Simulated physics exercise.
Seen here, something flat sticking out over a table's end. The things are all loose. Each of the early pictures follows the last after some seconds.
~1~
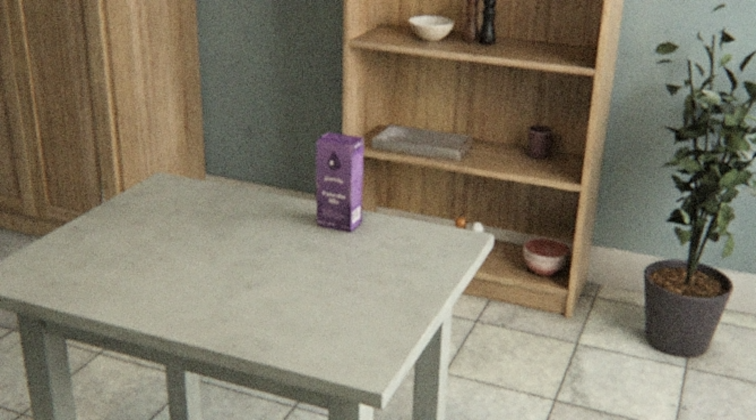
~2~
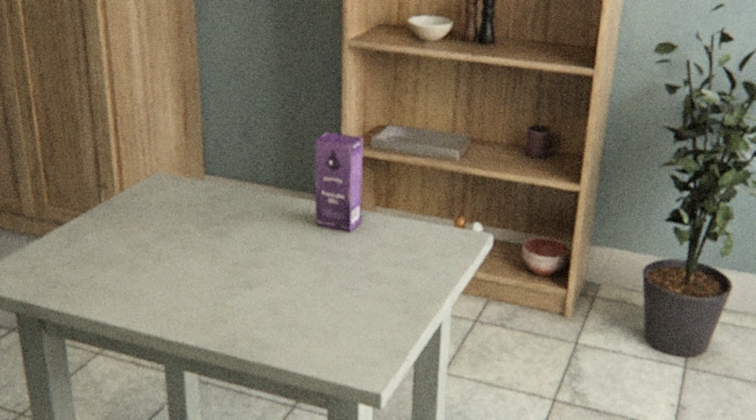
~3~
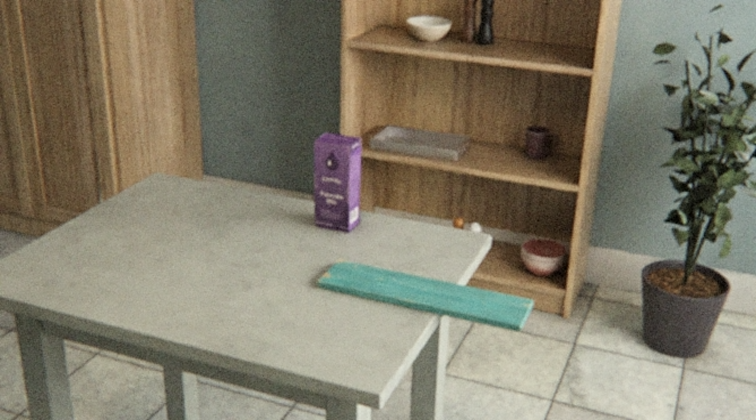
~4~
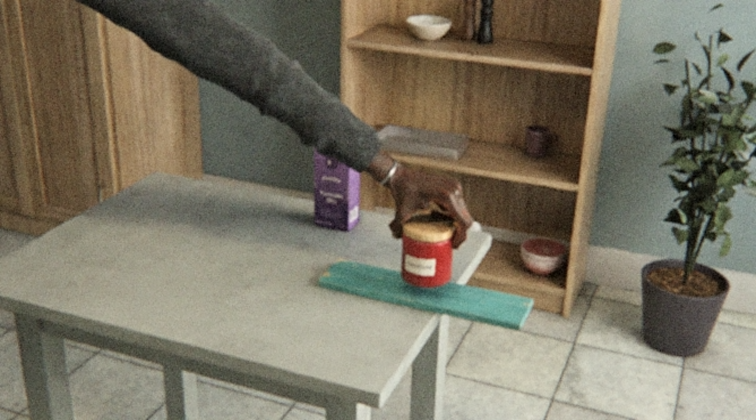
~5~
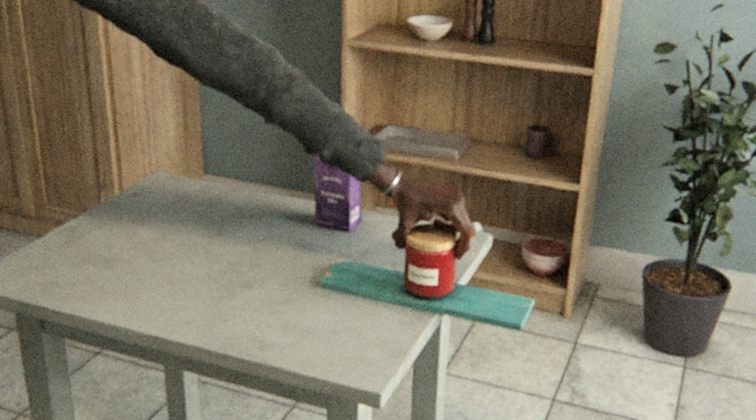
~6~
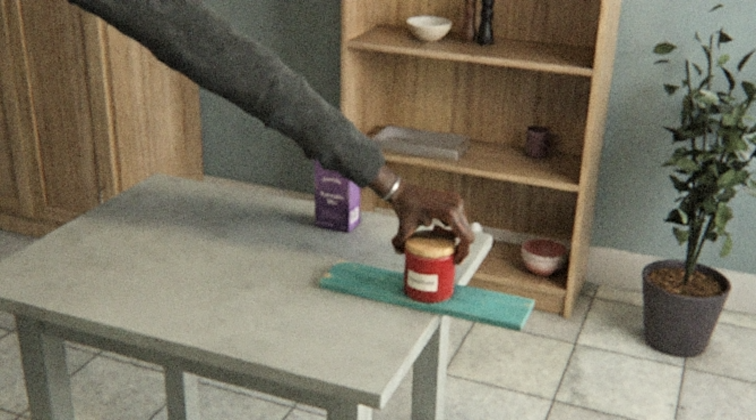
A teal strip appeared on the grey table near a purple carton, jutting past the edge, and then a hand reached in from the left and lowered a red jar onto it, still gripping the lid.
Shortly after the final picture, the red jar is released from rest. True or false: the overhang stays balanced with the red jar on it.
True.
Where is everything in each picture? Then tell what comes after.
The last thing is not in view yet; purple carton (340, 182), in the first picture.
The last thing is not in view yet; purple carton (339, 182), in the second picture.
The last thing is not in view yet; purple carton (337, 183), in the third picture.
Coming down; red jar (427, 251); purple carton (337, 182), in the fourth picture.
Coming down; red jar (430, 260); purple carton (338, 182), in the fifth picture.
Set down, still held; red jar (430, 266); purple carton (338, 183), in the sixth picture.
Then, 0.60 s after the last picture, nothing has stirred.
Then, 1.30 s after the last picture, red jar resting near (430, 266).
At rest, all 3 in place. Seen from the same camera at the end, red jar near (430, 266). The plank holds.
